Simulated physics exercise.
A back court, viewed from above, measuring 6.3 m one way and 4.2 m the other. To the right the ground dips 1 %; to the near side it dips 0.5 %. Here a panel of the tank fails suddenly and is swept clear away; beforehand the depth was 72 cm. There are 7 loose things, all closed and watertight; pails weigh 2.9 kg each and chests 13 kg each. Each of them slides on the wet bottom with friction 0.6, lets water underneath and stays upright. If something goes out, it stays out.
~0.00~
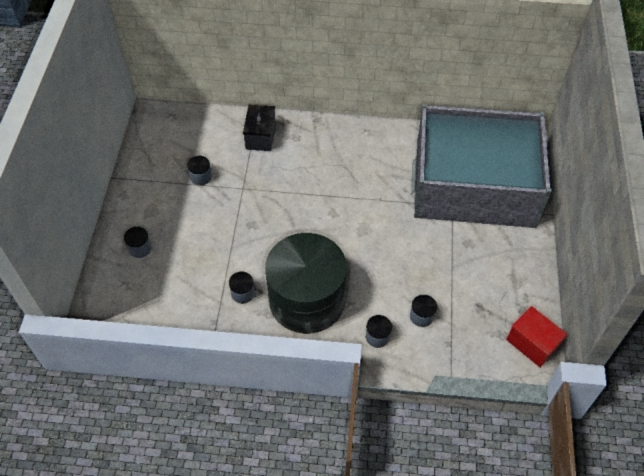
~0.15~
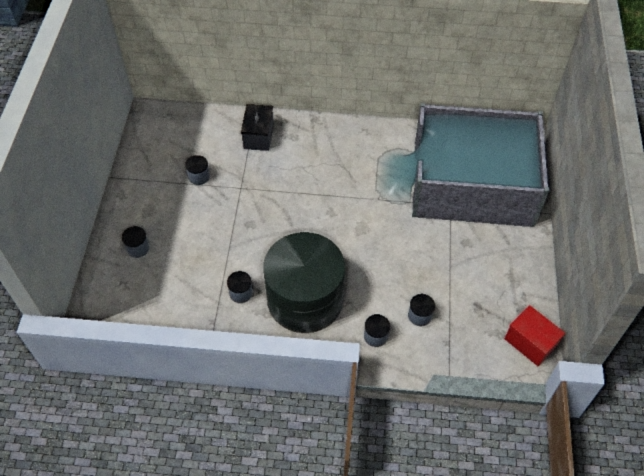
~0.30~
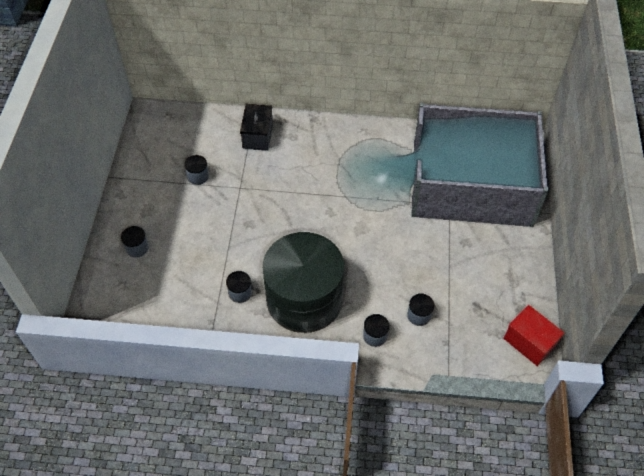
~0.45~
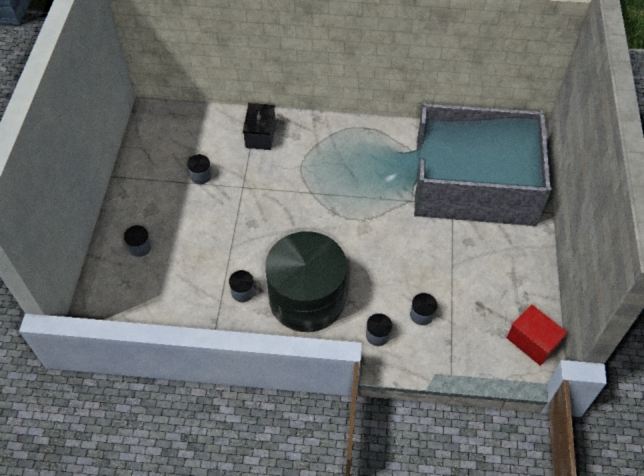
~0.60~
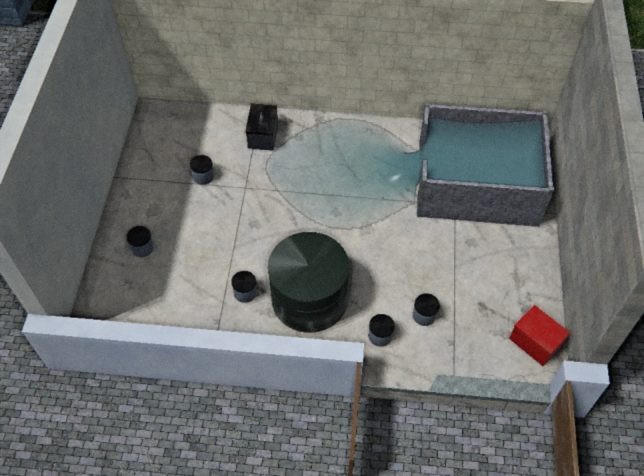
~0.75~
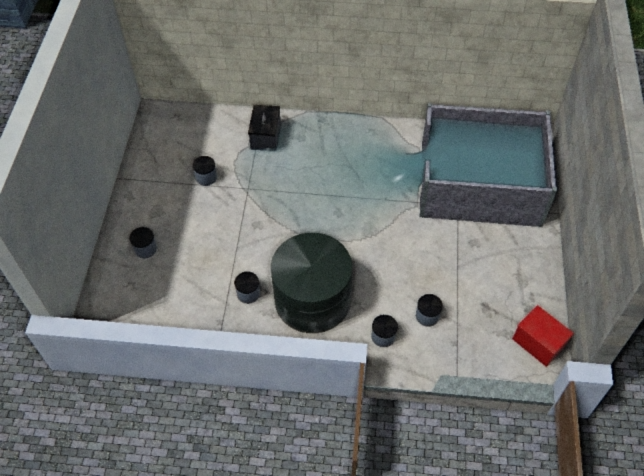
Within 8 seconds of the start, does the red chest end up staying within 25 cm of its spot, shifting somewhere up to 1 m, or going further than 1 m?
It keeps near its spot.
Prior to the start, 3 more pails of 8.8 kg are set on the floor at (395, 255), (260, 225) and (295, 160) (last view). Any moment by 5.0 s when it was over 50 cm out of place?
Order as asked - not as far, farther, farther.
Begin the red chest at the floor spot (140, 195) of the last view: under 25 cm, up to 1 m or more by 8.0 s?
It goes a long way.
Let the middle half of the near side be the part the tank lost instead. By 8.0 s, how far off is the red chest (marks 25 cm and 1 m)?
Under that change, the red chest covers a big distance.
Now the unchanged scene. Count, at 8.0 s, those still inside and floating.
4 at that moment.
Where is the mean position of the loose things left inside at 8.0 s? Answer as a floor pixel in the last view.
Near (380, 307).
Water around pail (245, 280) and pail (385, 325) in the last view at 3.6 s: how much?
I'd put it at 1 cm and 1 cm respectively.
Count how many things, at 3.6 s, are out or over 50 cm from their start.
My count gives 3.
After 1.6 s the red chest is near (545, 329), 0.0 m from its start, aground; 0 of 7 are out; 0 afloat.
After 3.6 s the red chest is near (545, 329), 0.0 m from its start, aground; 0 of 7 are out; 3 afloat.
After 5.6 s the red chest is near (545, 329), 0.0 m from its start, aground; 0 of 7 are out; 5 afloat.
After 8.0 s the red chest is near (546, 328), 0.0 m from its start, aground; 0 of 7 are out; 4 afloat.
